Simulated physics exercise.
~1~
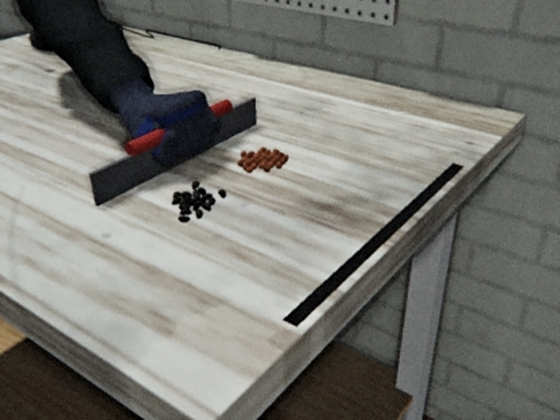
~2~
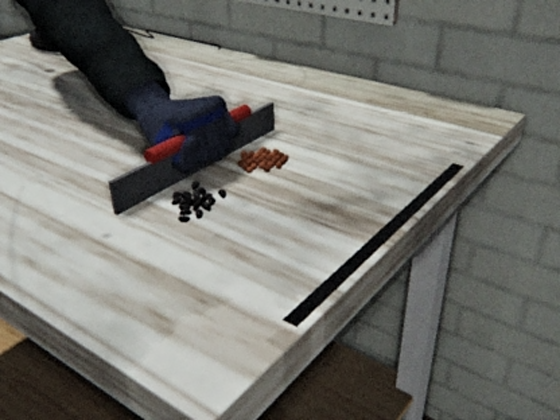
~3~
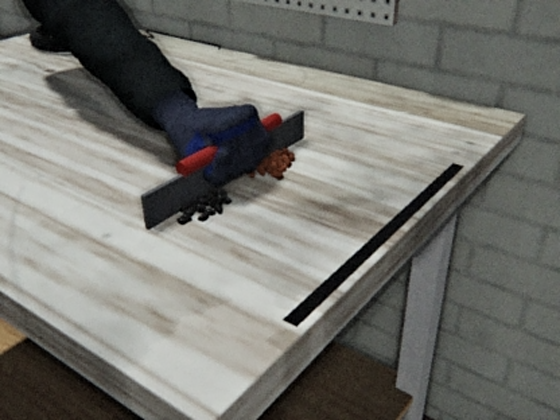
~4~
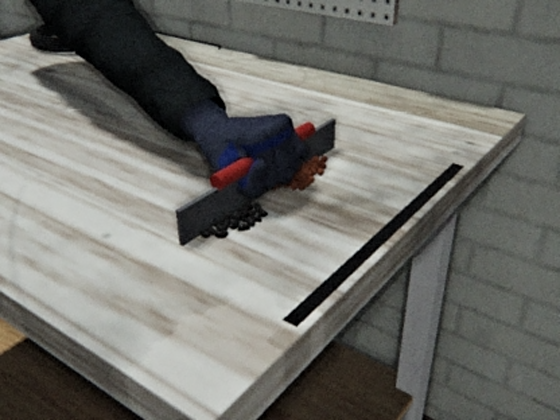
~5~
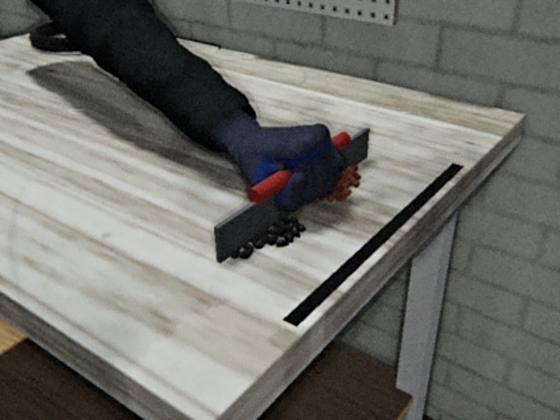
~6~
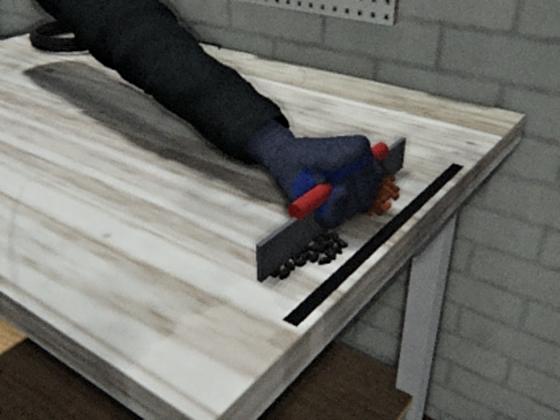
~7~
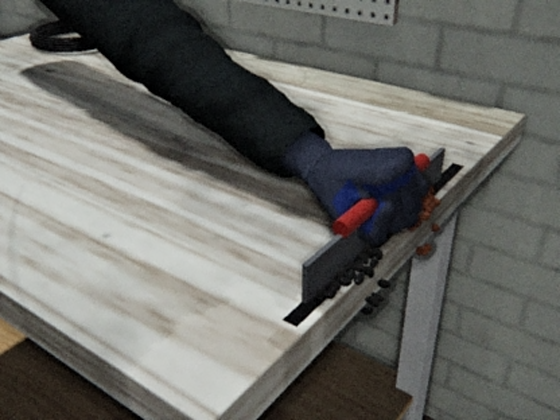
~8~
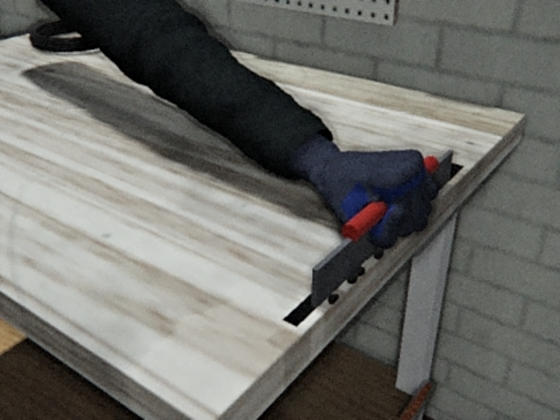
A gloved hand slides a scraper right to the black tape, pushing most loose bits off the table.
